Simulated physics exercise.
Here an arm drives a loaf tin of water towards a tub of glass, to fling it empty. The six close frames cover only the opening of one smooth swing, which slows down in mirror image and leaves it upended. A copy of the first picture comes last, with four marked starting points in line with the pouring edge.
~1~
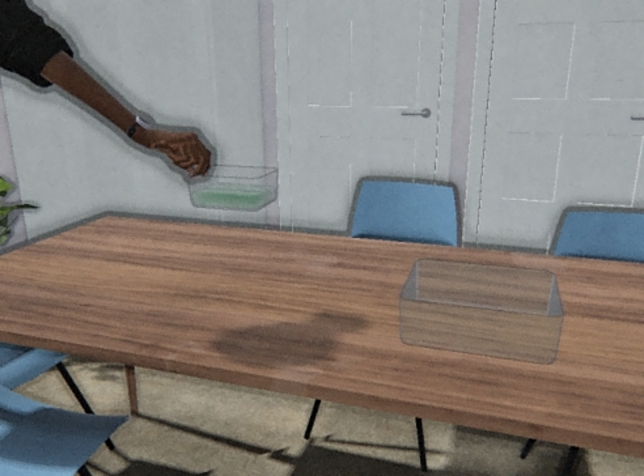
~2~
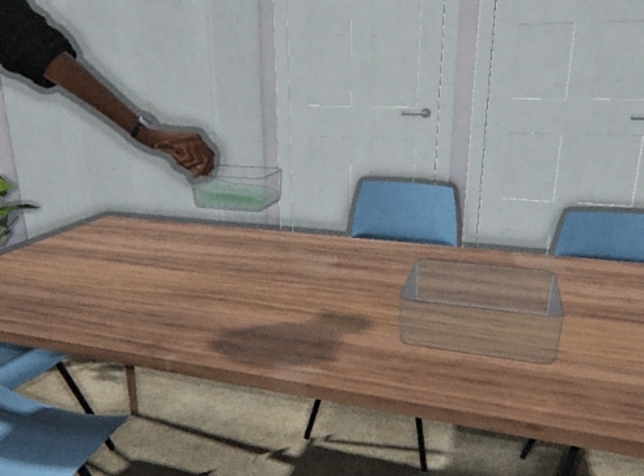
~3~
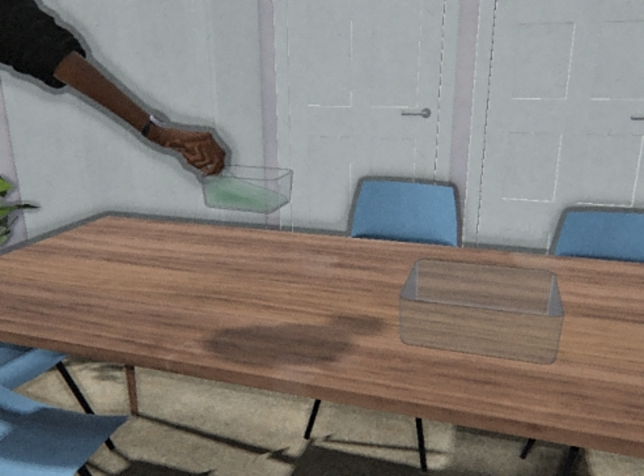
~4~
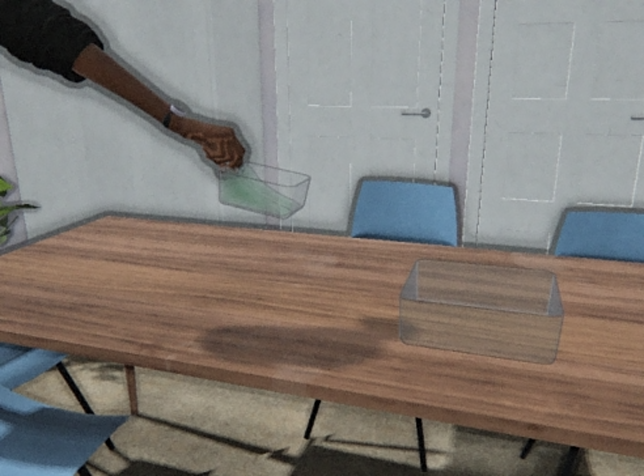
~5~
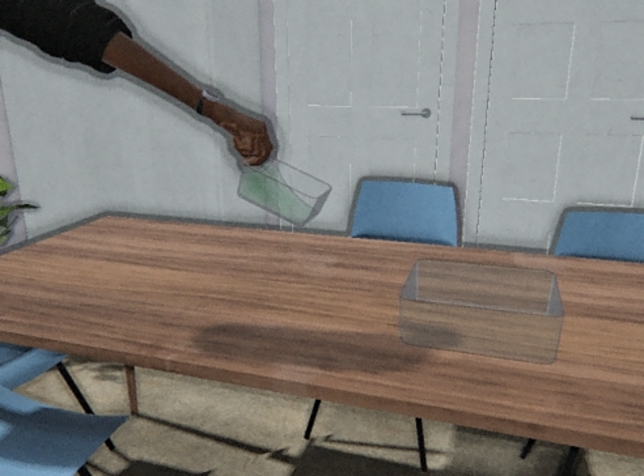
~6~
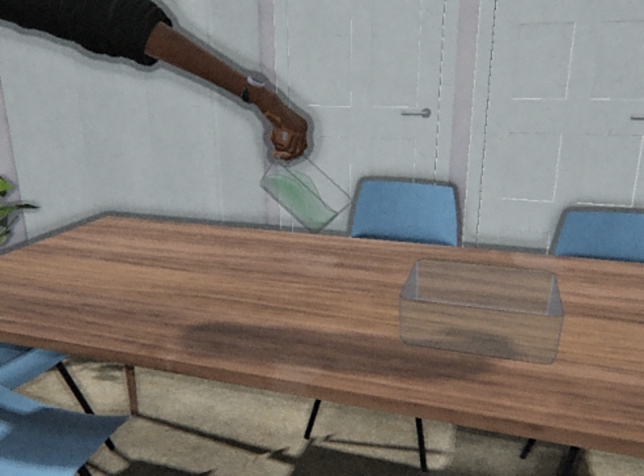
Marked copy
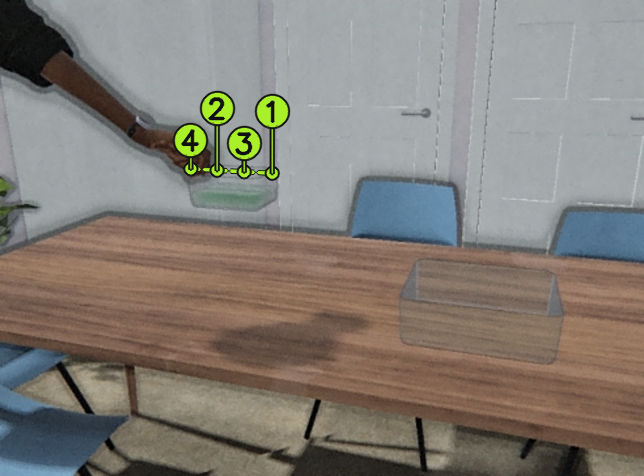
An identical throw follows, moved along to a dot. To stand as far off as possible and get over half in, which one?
The answer is spot 3.
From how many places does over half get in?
Two of the four.
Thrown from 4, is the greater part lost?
Yes, it does.
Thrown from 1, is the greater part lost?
No.
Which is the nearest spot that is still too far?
2.
On the marked copy, 1 at (272, 173); 2 at (217, 170); 3 at (244, 171); 4 at (190, 168).
For spot 1, about 77 % lands in the tub, 15 % falls short and 8 % goes beside or beyond.
For spot 2, about 31 % lands in the tub, 62 % falls short and 7 % goes beside or beyond.
For spot 3, about 67 % lands in the tub, 22 % falls short and 11 % goes beside or beyond.
For spot 4, about 12 % lands in the tub, 84 % falls short and 5 % goes beside or beyond.
